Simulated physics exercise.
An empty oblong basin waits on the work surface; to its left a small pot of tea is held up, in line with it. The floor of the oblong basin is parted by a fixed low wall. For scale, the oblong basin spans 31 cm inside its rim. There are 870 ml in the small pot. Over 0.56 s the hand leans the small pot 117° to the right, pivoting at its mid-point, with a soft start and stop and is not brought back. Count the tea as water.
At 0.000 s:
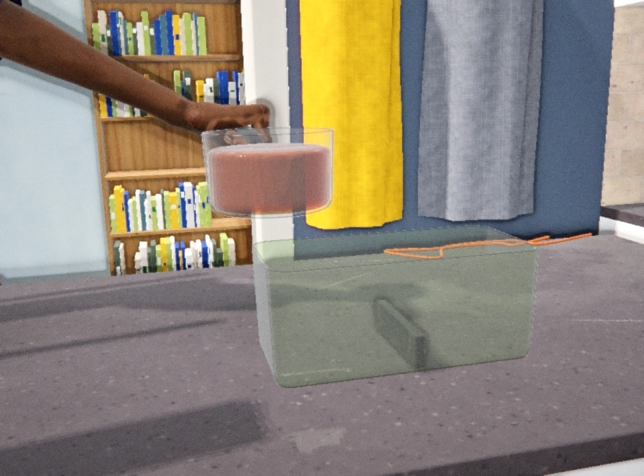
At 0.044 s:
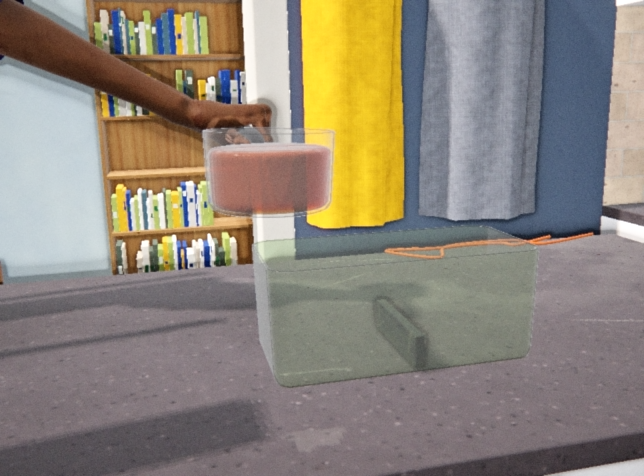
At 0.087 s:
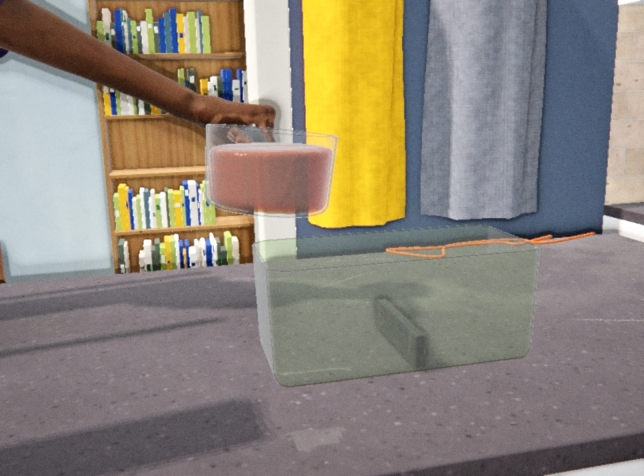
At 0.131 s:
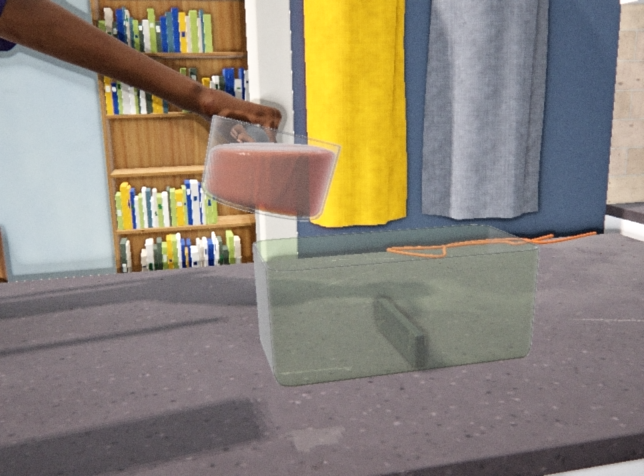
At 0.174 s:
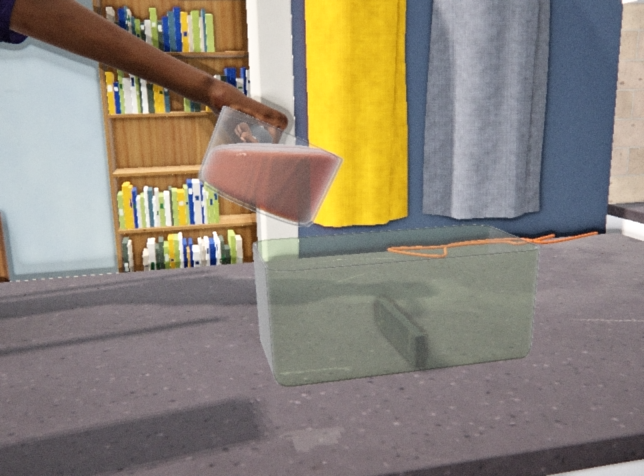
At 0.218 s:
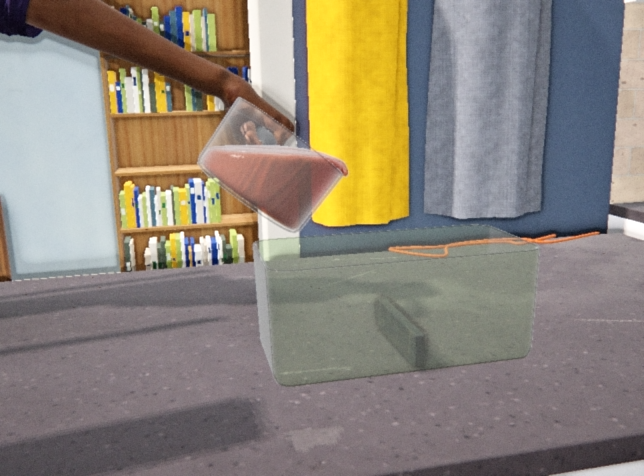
In this clip, a hand holds a small clear pot of reddish liquid above and left of an empty, see-through oblong basin on a grey surface, then tilts it steadily to the right until the liquid reaches its rim.
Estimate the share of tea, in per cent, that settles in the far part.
About 24 per cent.
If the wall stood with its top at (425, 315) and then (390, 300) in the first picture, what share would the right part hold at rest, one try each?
First 25, then 10 per cent.
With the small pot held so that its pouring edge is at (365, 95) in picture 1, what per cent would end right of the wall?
In that case some 45 per cent.
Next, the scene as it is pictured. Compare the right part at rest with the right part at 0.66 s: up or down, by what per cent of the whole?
It goes up by about 12.
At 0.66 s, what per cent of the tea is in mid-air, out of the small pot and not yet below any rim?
About 6 per cent.
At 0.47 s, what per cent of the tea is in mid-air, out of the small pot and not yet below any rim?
About 24 per cent.
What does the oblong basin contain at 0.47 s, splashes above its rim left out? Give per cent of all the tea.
Some 54 per cent.
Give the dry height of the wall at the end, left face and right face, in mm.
Some 8 mm on the left and 28 mm on the right.
Then, 0.47 s in, the tilt is 110° and 22 per cent is still to pour, 51 is left of the wall and 3 right of it.
Then, 0.66 s in, the tilt is 117° and 3 per cent is still to pour, 80 is left of the wall and 11 right of it.
Then, 0.85 s in, the tilt is 117° and 0 per cent is still to pour, 78 is left of the wall and 18 right of it.
Then, 1.06 s in, the tilt is 117° and 0 per cent is still to pour, 75 is left of the wall and 21 right of it.
Finally, 73 per cent lies left of the wall, 24 right of it and 4 outside.
